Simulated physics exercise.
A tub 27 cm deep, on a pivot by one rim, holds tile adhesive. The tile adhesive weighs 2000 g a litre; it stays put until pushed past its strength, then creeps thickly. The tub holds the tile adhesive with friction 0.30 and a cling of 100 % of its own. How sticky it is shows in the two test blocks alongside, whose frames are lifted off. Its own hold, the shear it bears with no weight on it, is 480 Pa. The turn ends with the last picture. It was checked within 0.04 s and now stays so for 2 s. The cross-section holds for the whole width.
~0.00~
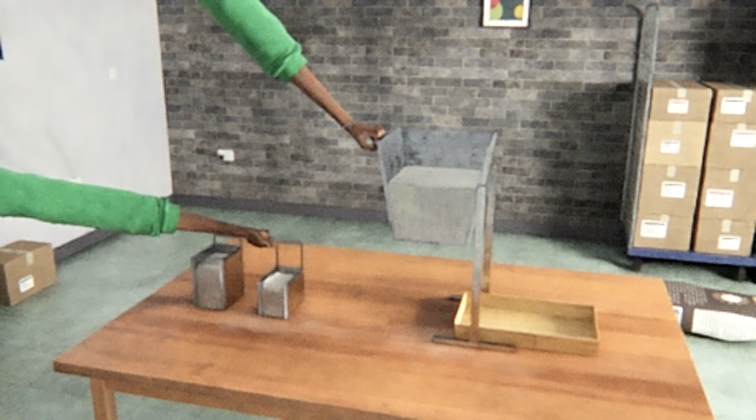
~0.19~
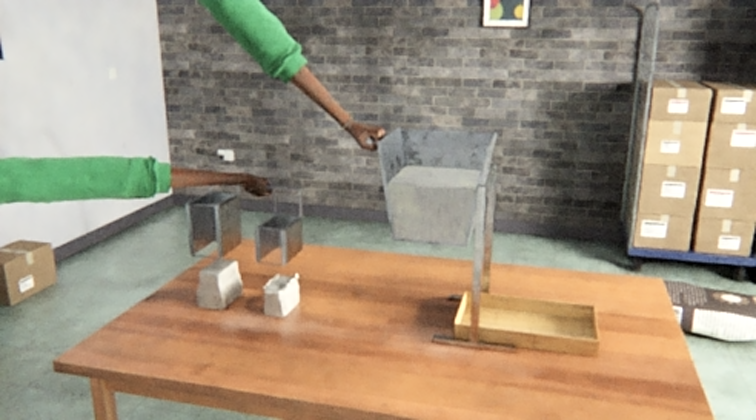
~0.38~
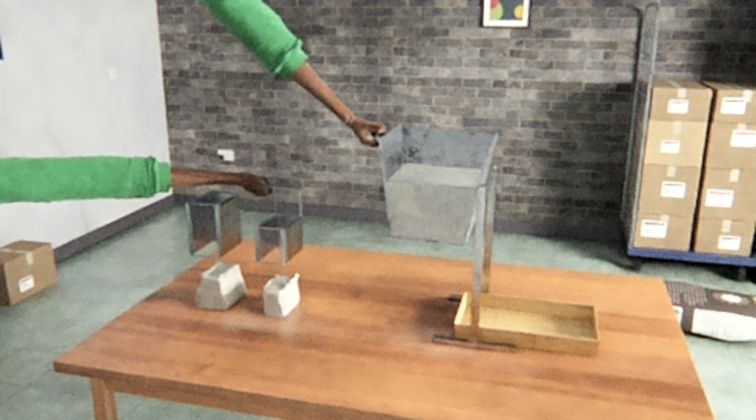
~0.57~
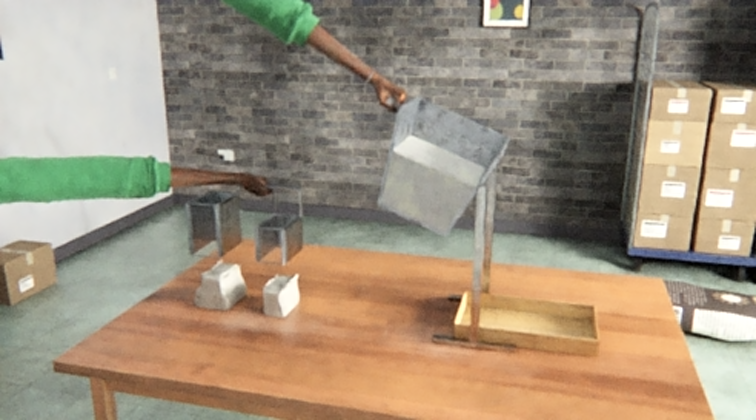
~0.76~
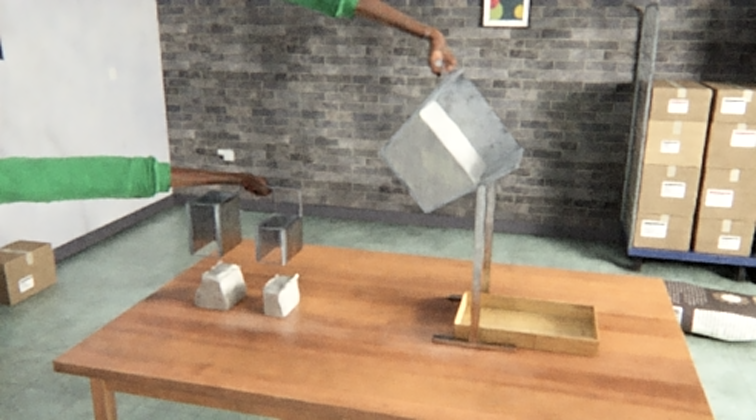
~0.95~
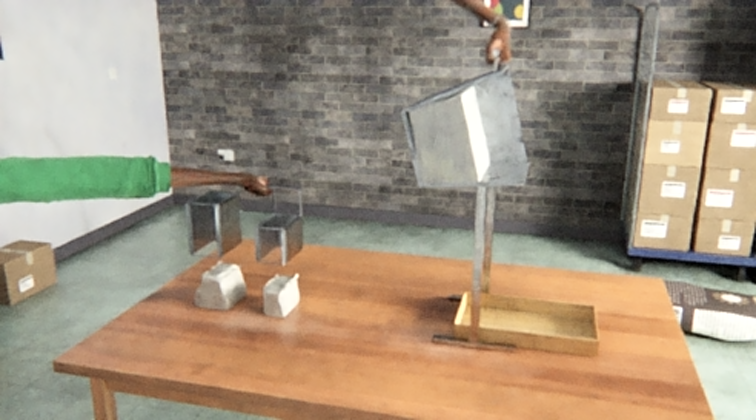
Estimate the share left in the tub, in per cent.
About 100 %.
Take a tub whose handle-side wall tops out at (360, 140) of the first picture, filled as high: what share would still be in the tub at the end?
Then about 75 %.
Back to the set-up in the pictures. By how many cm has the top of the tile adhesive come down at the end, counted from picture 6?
Roughly 9 cm.
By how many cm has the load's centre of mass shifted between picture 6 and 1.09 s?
About 3 cm.
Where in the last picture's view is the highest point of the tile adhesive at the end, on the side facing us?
At about (445, 127).
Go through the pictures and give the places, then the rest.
Handle-side rim at (381, 143), tilt 0 degrees; top of the tile adhesive at (460, 189); blocks stand 14 cm, 9.3 cm (left to right), in the first frame.
Handle-side rim at (381, 143), tilt 0 degrees; top of the tile adhesive at (460, 189); blocks stand 13 cm, 9.2 cm (left to right), in the second frame.
Handle-side rim at (382, 140), tilt 2 degrees; top of the tile adhesive at (392, 181); blocks stand 11 cm, 9.1 cm (left to right), in the third frame.
Handle-side rim at (402, 109), tilt 22 degrees; top of the tile adhesive at (397, 153); blocks stand 11 cm, 9.1 cm (left to right), in the fourth frame.
Handle-side rim at (450, 79), tilt 50 degrees; top of the tile adhesive at (422, 115); blocks stand 11 cm, 9.1 cm (left to right), in the fifth frame.
Handle-side rim at (502, 74), tilt 75 degrees; top of the tile adhesive at (459, 96); blocks stand 11 cm, 9.1 cm (left to right), in the sixth frame.
After 1.09 s, the tub is at 75 degrees and holds 100 %.
After 1.26 s, the tub is at 75 degrees and holds 100 %.
After 1.43 s, the tub is at 75 degrees and holds 100 %.
After 1.60 s, the tub is at 75 degrees and holds 100 %.
After 2.95 s, at the end, the tub is at 75 degrees and holds 100 %.
